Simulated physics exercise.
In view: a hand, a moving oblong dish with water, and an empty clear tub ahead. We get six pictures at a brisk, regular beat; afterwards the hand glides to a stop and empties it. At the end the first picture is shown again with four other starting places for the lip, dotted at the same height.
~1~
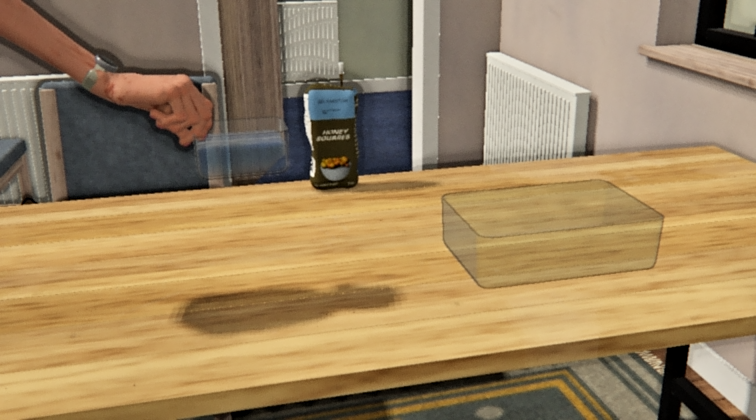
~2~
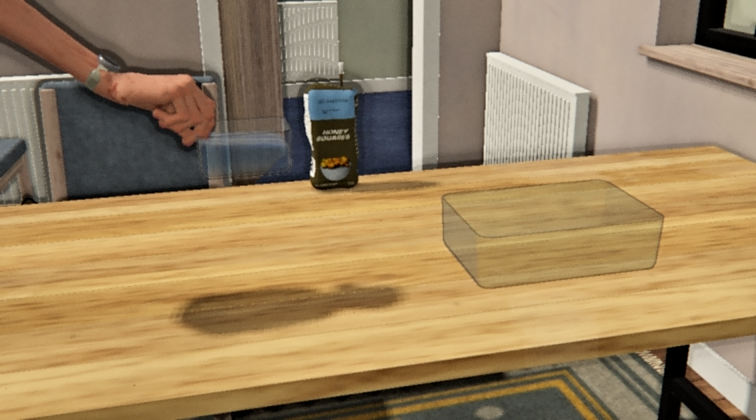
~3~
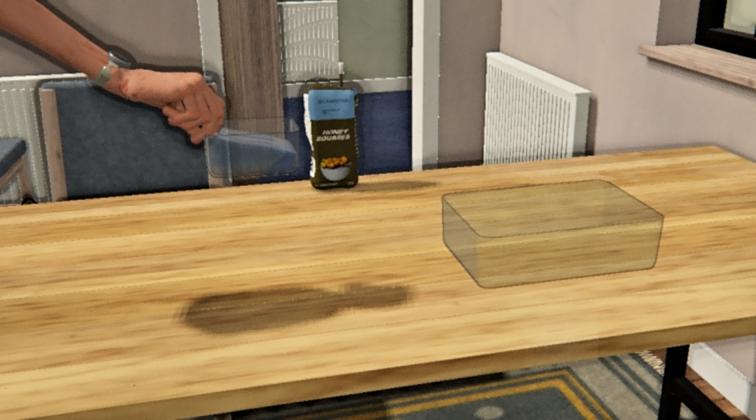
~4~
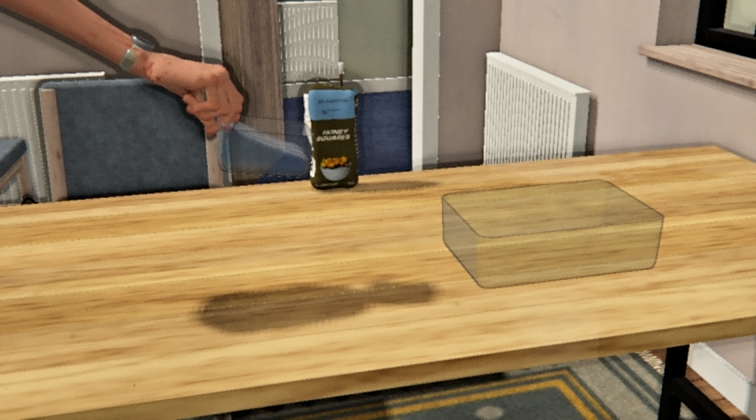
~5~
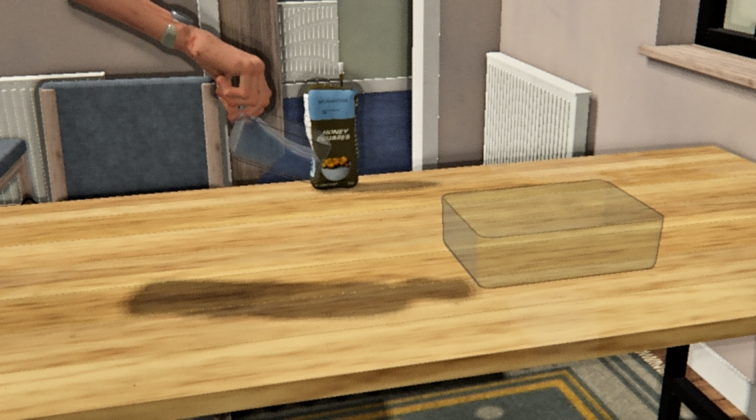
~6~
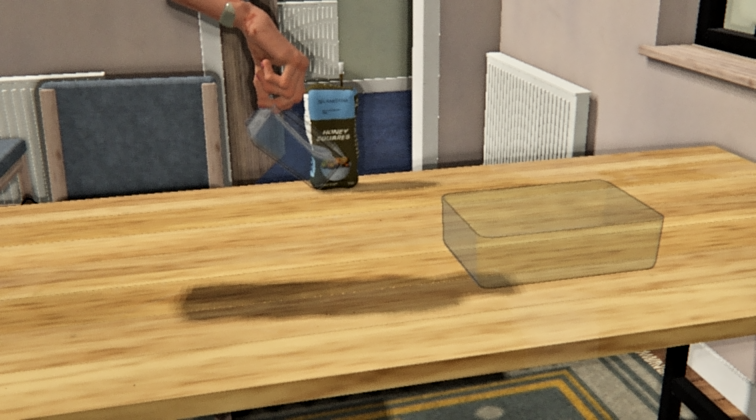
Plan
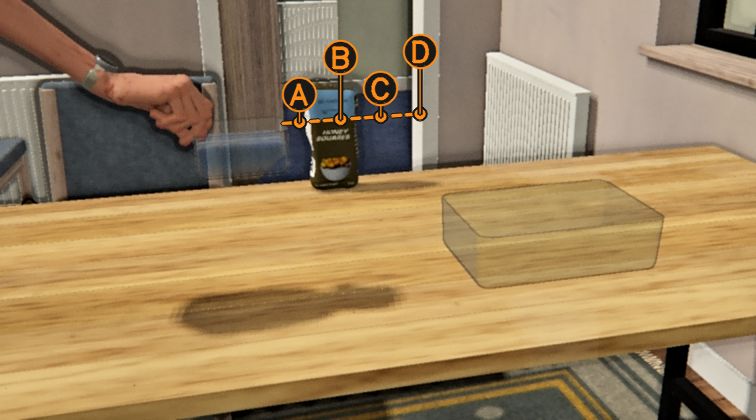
At first, a hand at the upper left holds a clear oblong dish of water almost still and level above a wooden table, with a snack packet and an empty clear tub on it. The hand then moves right, tilting the dish more and more steeply, its right end downward, before the packet.
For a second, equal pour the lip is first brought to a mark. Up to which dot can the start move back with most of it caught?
The limit is B.
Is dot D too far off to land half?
No, not at all.
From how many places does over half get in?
Three of the four.
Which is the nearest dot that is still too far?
Here it is dot A.
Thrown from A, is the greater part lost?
Yes, that goes wrong.
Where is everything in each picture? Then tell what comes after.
Upright, lip at (283, 123); tub from (476, 288) to (654, 266); nothing has left yet.
Upright, lip at (285, 123); nothing has left yet.
Upright, lip at (294, 123); nothing has left yet.
Tipped about 9°, lip at (308, 128); water is over the rim, down to (227, 120).
Tipped about 23°, lip at (325, 138); water is over the rim, down to (233, 124).
Tipped about 41°, lip at (340, 151); water is over the rim, down to (245, 136).
On the marked copy, A at (299, 122); B at (340, 119); C at (380, 116); D at (420, 113).
With A, about 14 % lands in the tub, 81 % falls short and 5 % goes beside or beyond.
With B, about 69 % lands in the tub, 24 % falls short and 7 % goes beside or beyond.
With C, about 87 % lands in the tub, 4 % falls short and 9 % goes beside or beyond.
With D, about 78 % lands in the tub, 4 % falls short and 18 % goes beside or beyond.
